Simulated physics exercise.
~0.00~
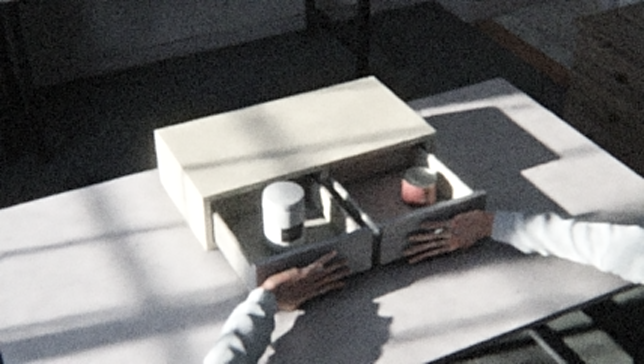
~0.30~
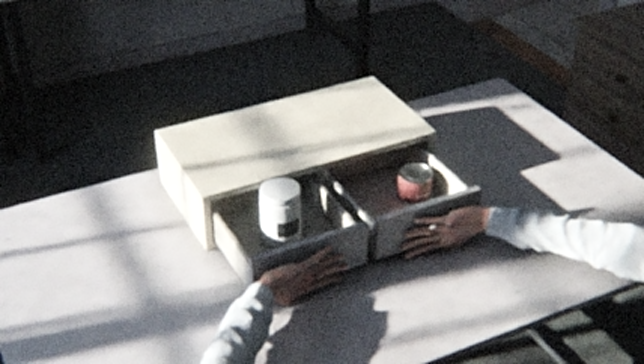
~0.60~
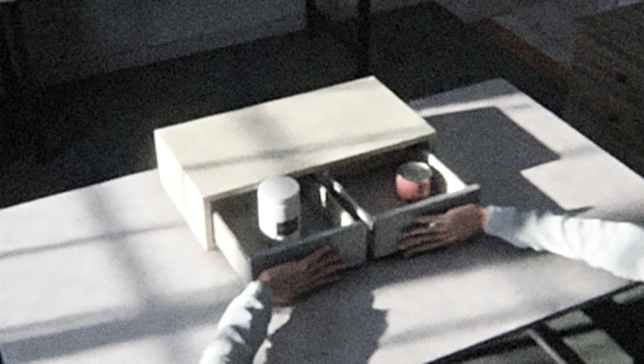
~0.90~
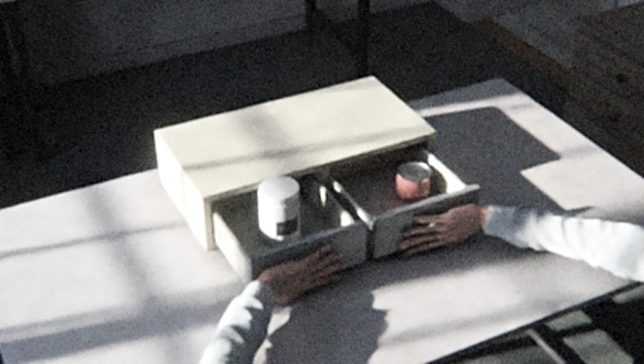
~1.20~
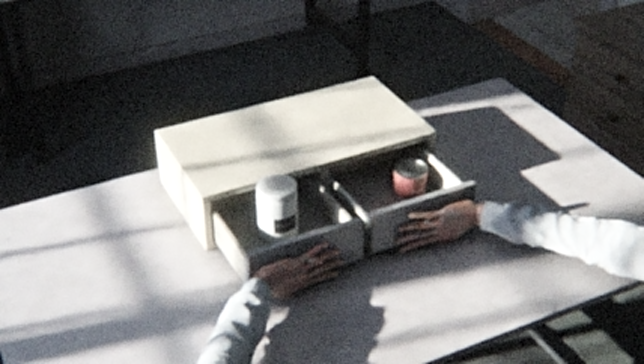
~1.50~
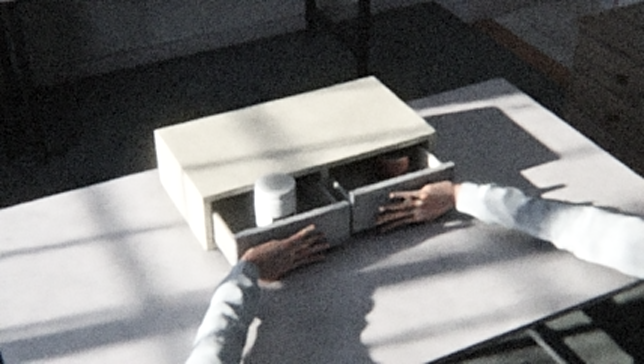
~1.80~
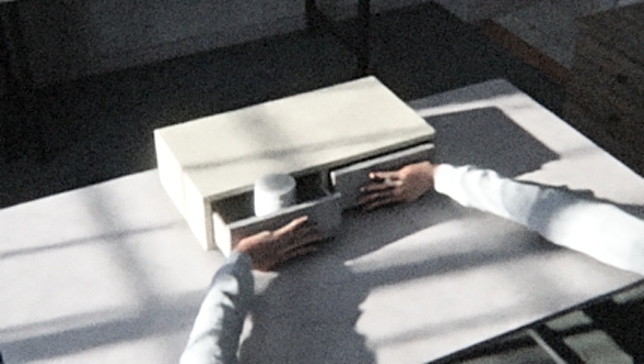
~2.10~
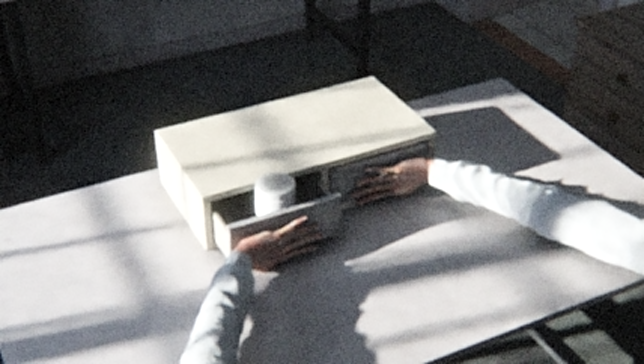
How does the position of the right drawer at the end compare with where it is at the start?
At the start the right drawer is pulled out toward the viewer with the red tin showing inside it. By the end it has moved back, up and to the left, and sits closed in the chest.
